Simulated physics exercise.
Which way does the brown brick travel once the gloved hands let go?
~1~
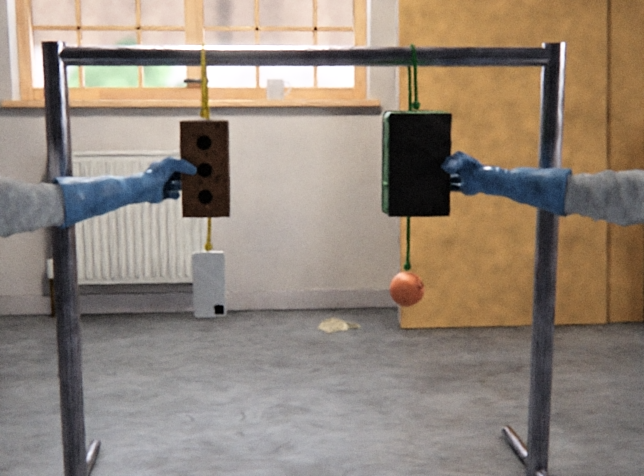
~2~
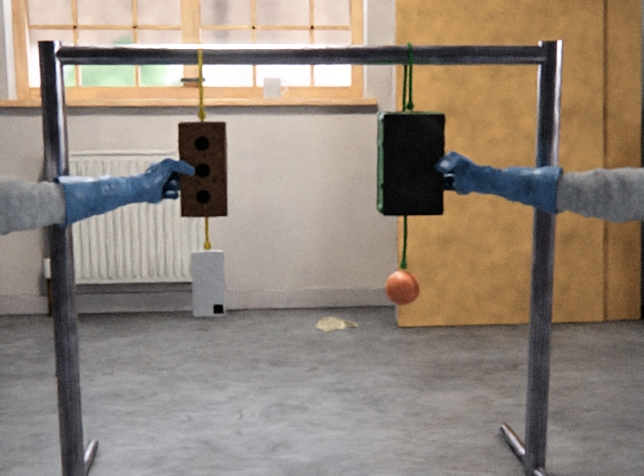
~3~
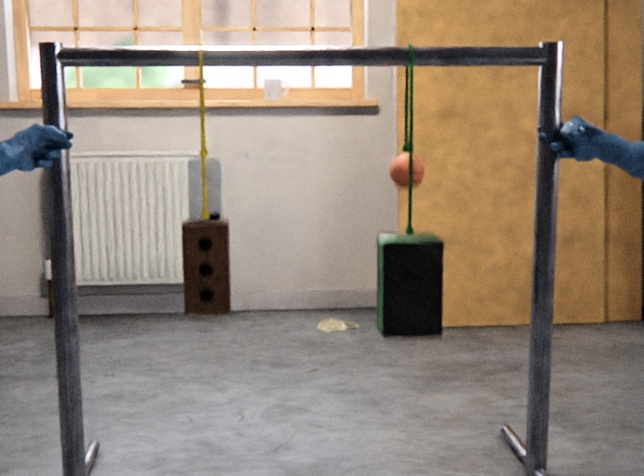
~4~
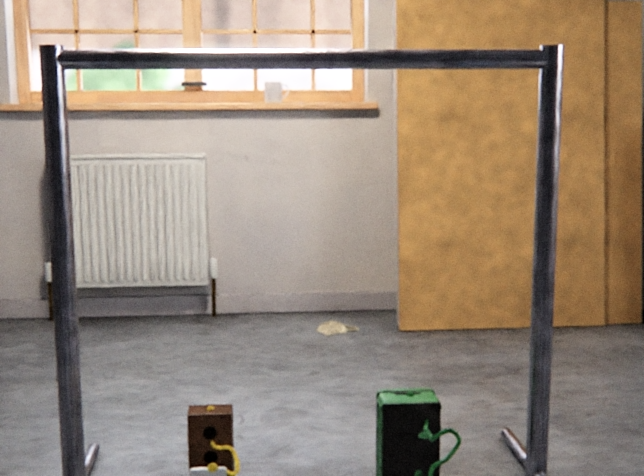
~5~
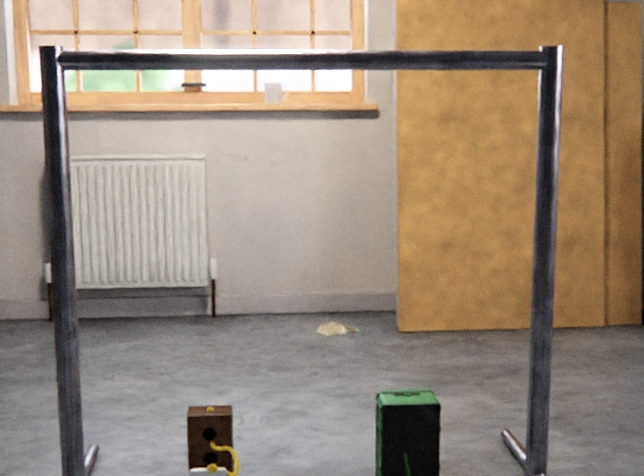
The brick moves down, dropping from below the bar until it rests on the floor.
